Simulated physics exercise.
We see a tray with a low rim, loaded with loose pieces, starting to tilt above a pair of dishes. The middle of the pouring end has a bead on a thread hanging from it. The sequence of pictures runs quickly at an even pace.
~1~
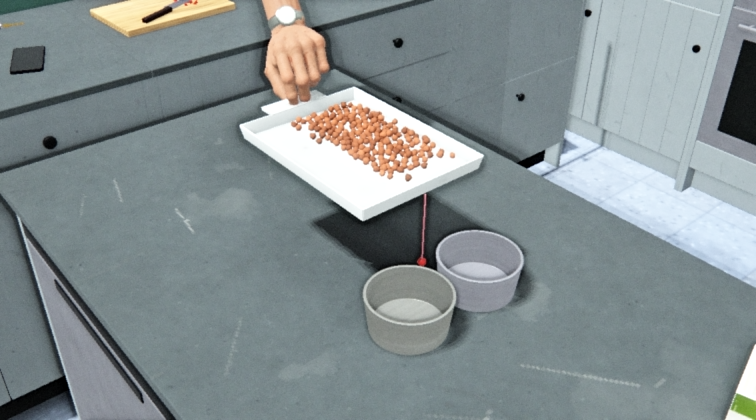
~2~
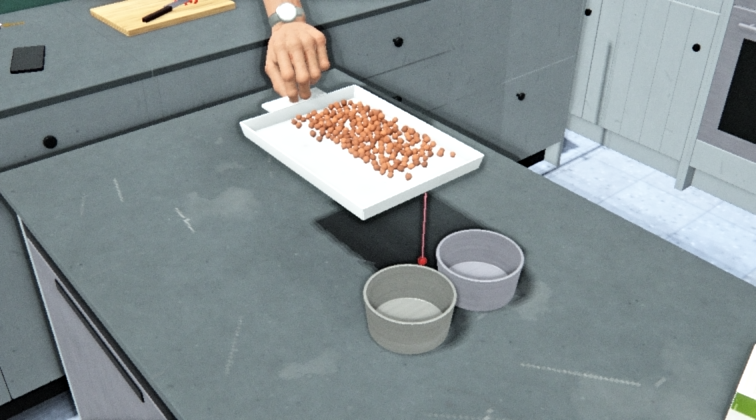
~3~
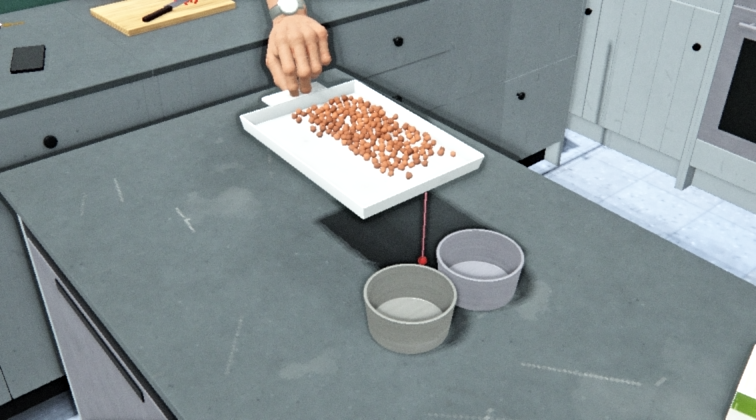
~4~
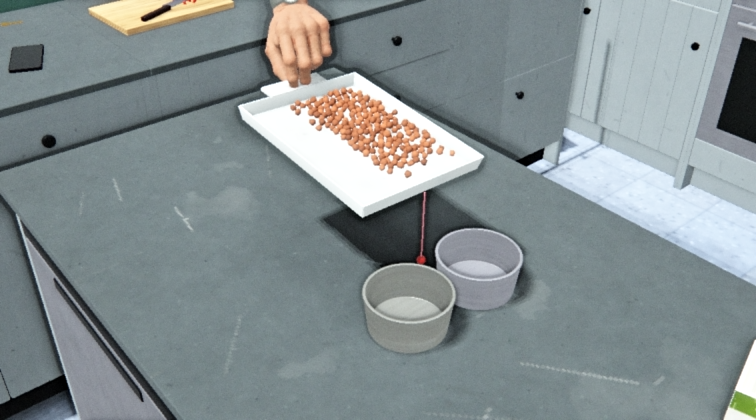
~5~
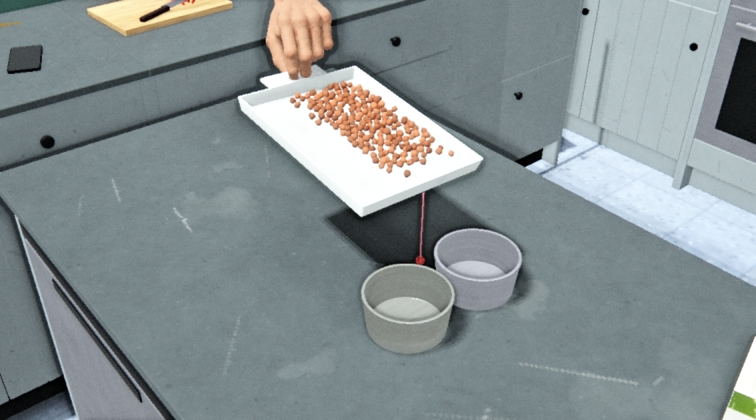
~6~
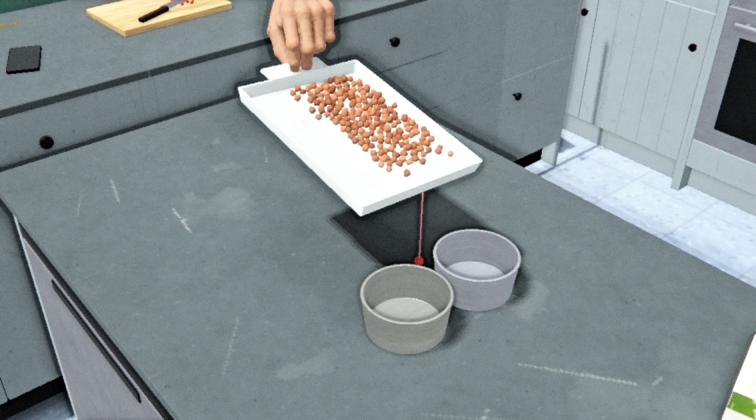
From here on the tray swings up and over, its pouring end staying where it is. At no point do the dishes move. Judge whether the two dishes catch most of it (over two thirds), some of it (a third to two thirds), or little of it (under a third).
They catch most of it.
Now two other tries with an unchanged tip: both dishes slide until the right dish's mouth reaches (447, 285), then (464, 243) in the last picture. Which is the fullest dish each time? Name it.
First try: The dish on the right-hand side; second try: The dish on the right-hand side.
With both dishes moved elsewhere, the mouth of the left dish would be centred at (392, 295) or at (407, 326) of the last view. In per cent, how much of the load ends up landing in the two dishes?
In order, 70 % and 50 %.
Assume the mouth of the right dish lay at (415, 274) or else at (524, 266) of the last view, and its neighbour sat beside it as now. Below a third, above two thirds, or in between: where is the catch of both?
In order: Below one third, then between a third and two thirds.
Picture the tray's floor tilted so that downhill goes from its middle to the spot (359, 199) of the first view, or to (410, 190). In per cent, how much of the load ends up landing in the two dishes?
50 % and 60 %, roughly.
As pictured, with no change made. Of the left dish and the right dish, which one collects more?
Simple - that is the right-placed one.
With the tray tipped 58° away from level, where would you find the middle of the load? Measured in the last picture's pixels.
The middle of the load sits near (434, 134).
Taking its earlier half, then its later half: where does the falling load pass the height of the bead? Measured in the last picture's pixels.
It passes near (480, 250) first and then near (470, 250).
Soon after the last picture, tray tipped steeply; nearly all on the tray; a stray few outside both; a stray few in the air.
A little later, tray tipped right over; nearly all on the tray; a stray few in the right dish; a stray few outside both; a stray few in the air.
Later still, tray tipped past a quarter turn; a small part in the left dish; about two thirds in the right dish; about a quarter outside both.
At rest, tray tipped past a quarter turn; a small part in the left dish; about two thirds in the right dish; about a quarter outside both.
